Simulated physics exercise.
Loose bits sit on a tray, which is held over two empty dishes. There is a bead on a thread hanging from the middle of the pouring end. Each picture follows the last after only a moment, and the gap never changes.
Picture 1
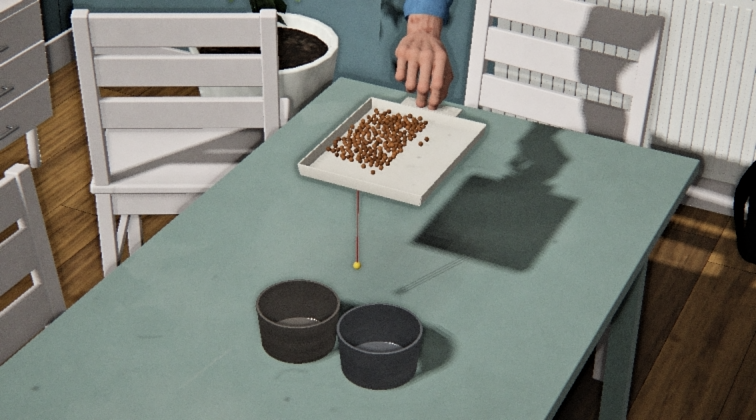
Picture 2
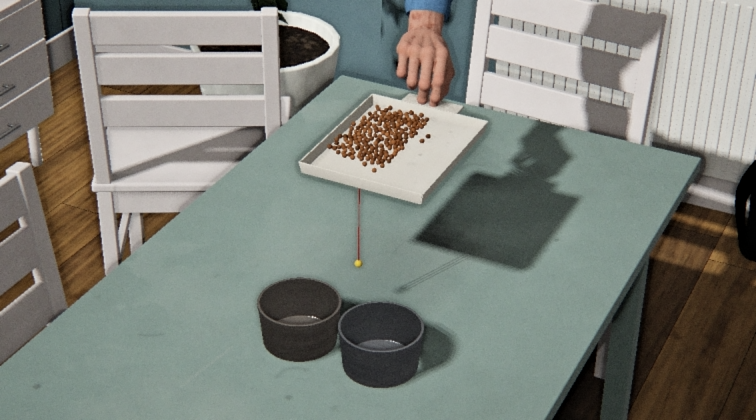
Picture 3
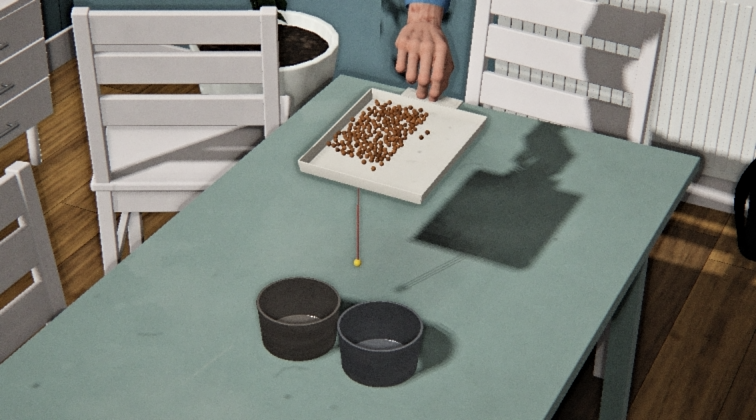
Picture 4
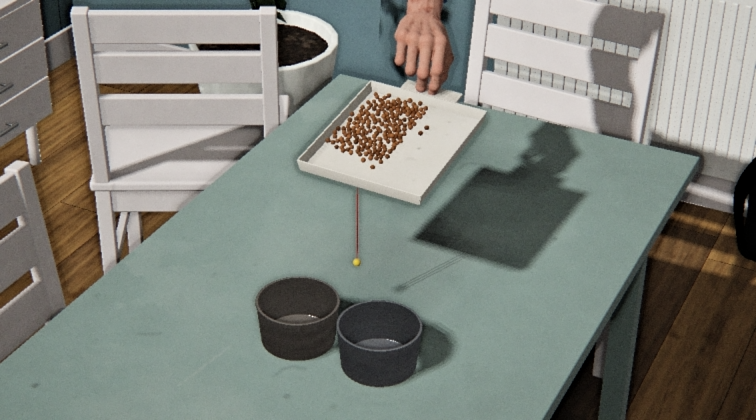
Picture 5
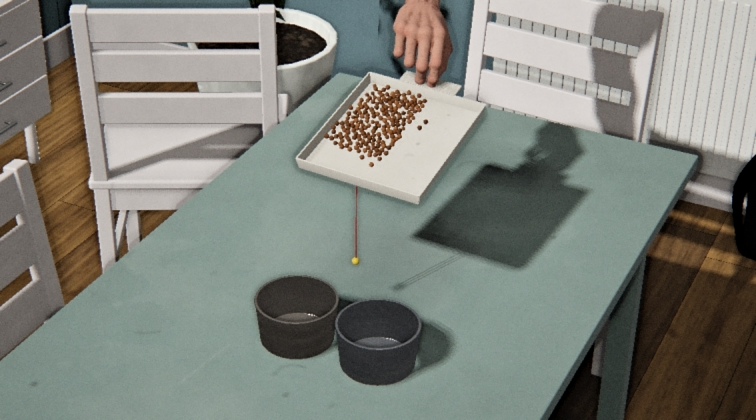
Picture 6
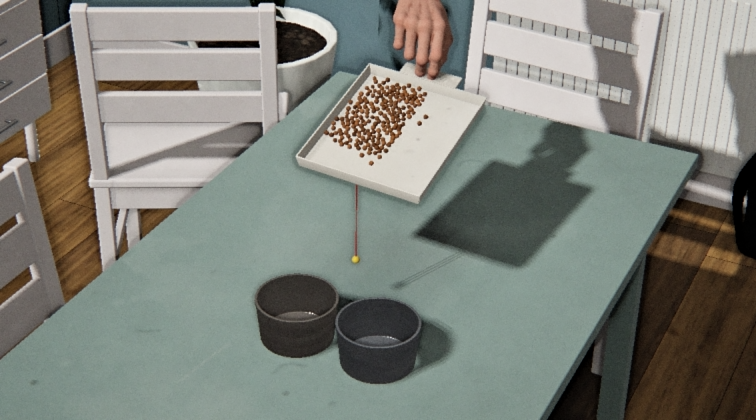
Above two empty dishes on a green table, a hand slightly tilts a tray of brown balls.
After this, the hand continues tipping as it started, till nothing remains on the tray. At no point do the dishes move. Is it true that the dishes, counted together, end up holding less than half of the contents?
Yes. Minority caught.
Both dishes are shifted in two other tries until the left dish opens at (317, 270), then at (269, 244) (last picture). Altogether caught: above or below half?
Taking the places in turn, it's past half and then shy of half.
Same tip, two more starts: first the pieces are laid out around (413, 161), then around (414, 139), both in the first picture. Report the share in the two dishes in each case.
You'd see roughly 30 per cent first and roughly 10 per cent second.
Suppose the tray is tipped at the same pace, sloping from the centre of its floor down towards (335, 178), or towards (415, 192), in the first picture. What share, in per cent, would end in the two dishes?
The first try would leave around 10 per cent there, the second around 0 per cent.
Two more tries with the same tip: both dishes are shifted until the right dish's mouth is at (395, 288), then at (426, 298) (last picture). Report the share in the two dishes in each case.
First position: Some 90 %; second position: Some 90 %.
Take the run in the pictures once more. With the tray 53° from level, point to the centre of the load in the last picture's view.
Around (378, 176).
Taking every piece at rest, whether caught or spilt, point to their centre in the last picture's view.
Roughly at (396, 330).
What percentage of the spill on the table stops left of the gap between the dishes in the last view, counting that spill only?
Near 10 per cent.
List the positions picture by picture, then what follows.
The first picture shows corners of the pouring end at (301, 164) and (420, 195), level; middle of the load at (378, 139), cereal balls; left dish at (278, 340); right dish at (361, 366); bead on its thread at (357, 265).
The second picture shows corners of the pouring end at (302, 162) and (421, 193), level; middle of the load at (380, 137).
The third picture shows corners of the pouring end at (301, 161) and (420, 193), tipped barely, lowest at the right corner; middle of the load at (379, 133).
The fourth picture shows corners of the pouring end at (300, 160) and (419, 194), tipped a little, lowest at the right corner; middle of the load at (378, 128).
The fifth picture shows corners of the pouring end at (299, 158) and (418, 194), tipped a little, lowest at the right corner; middle of the load at (377, 123).
The sixth picture shows corners of the pouring end at (299, 156) and (418, 194), tipped a little, lowest at the right corner; middle of the load at (377, 118); left dish at (277, 334); right dish at (360, 360).
Soon after the last picture, tray tipped steeply; nearly all on the tray; a stray few in the right dish; a stray few in the air.
A little later, tray tipped right over; most on the tray; a stray few in the right dish; a small part outside both; a stray few in the air.
Later still, tray tipped past a quarter turn; a small part in the right dish; a small part in the left dish; most outside both.
By the end, tray tipped past a quarter turn; a small part in the right dish; a small part in the left dish; most outside both.
